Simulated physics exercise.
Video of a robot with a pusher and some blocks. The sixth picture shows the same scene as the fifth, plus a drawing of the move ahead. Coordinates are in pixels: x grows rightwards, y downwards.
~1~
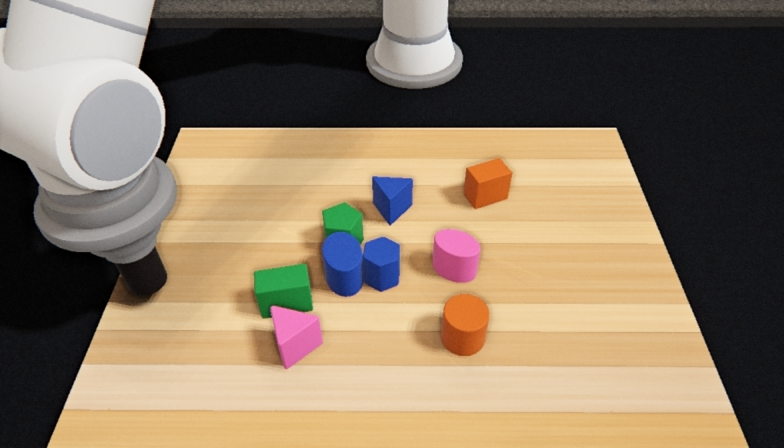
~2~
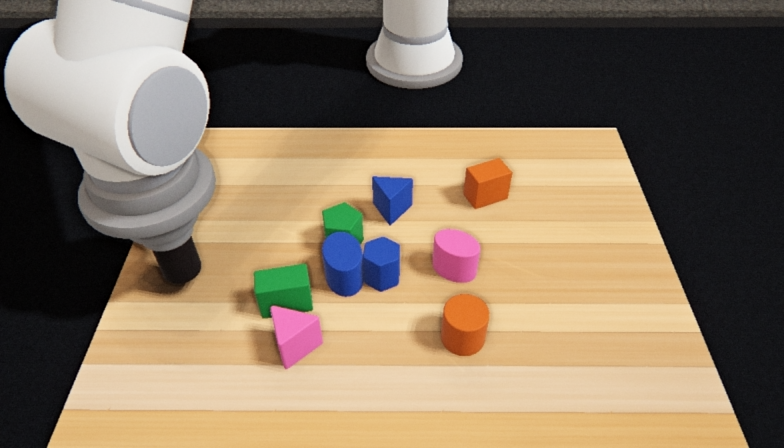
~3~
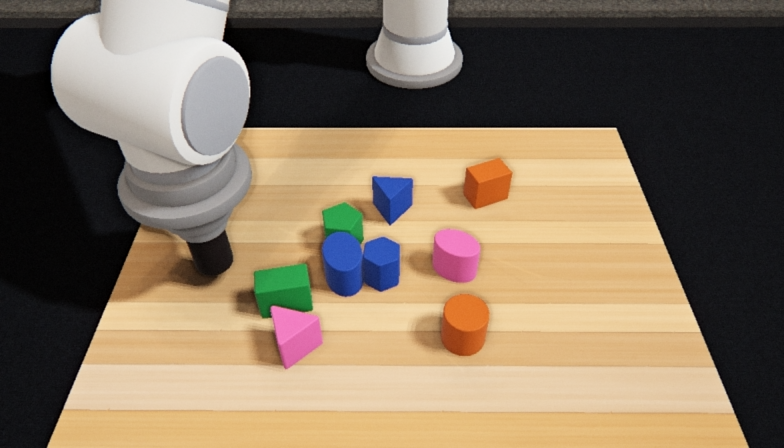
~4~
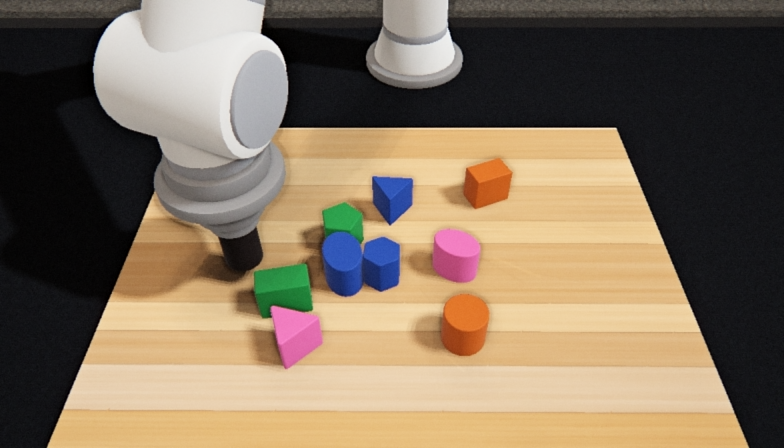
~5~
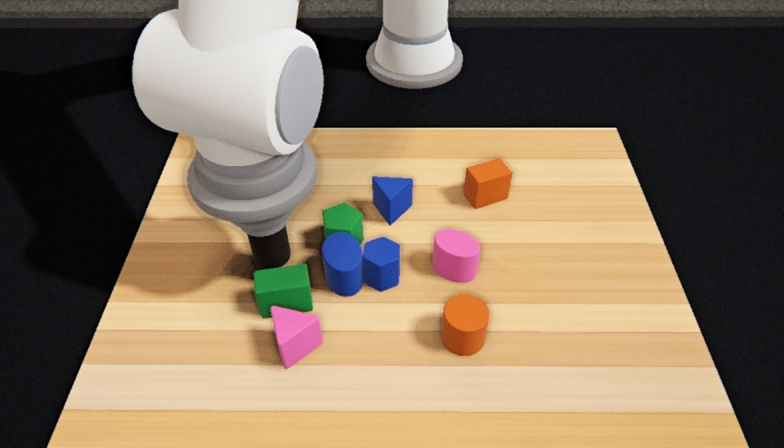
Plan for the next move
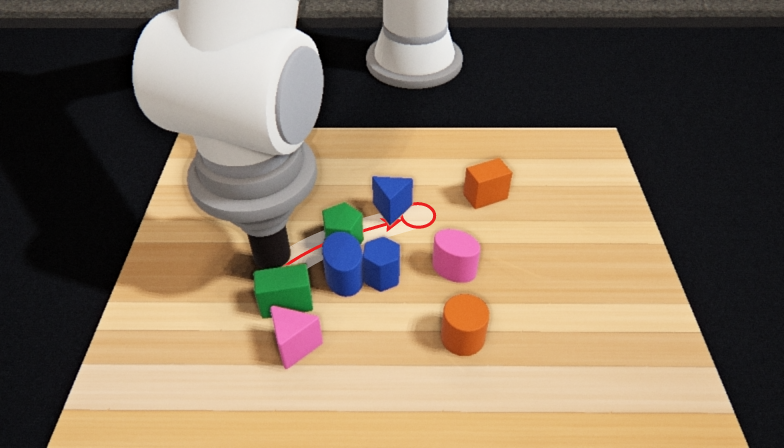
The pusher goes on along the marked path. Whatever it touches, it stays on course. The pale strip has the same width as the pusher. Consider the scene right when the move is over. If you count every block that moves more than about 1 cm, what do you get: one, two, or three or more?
I count two.
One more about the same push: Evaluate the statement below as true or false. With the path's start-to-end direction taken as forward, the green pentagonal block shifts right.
That is true.
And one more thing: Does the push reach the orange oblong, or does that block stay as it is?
It ends up on the same spot.
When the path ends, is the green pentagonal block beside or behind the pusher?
Answer: No.
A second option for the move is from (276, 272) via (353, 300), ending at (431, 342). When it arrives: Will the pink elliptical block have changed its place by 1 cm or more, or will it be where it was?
It ends up somewhere else.
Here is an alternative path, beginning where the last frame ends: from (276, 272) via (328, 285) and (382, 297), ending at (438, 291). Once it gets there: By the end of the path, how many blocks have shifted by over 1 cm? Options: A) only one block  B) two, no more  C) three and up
Choice C: Three and up.
The line goes from (276, 272) by way of (346, 236) to (418, 215).
The first path, step by step. One third of the way, pusher (321, 230); green pentagonal block (355, 211).
Two thirds of the way, pusher (371, 214); green pentagonal block (405, 198); blue three-sided block (410, 176), turned 55° anticlockwise.
At the end, pusher (419, 200); green pentagonal block (455, 191), turned 30° clockwise; blue elliptical block unmoved; blue three-sided block (418, 169), turned 70° anticlockwise; orange oblong unmoved.
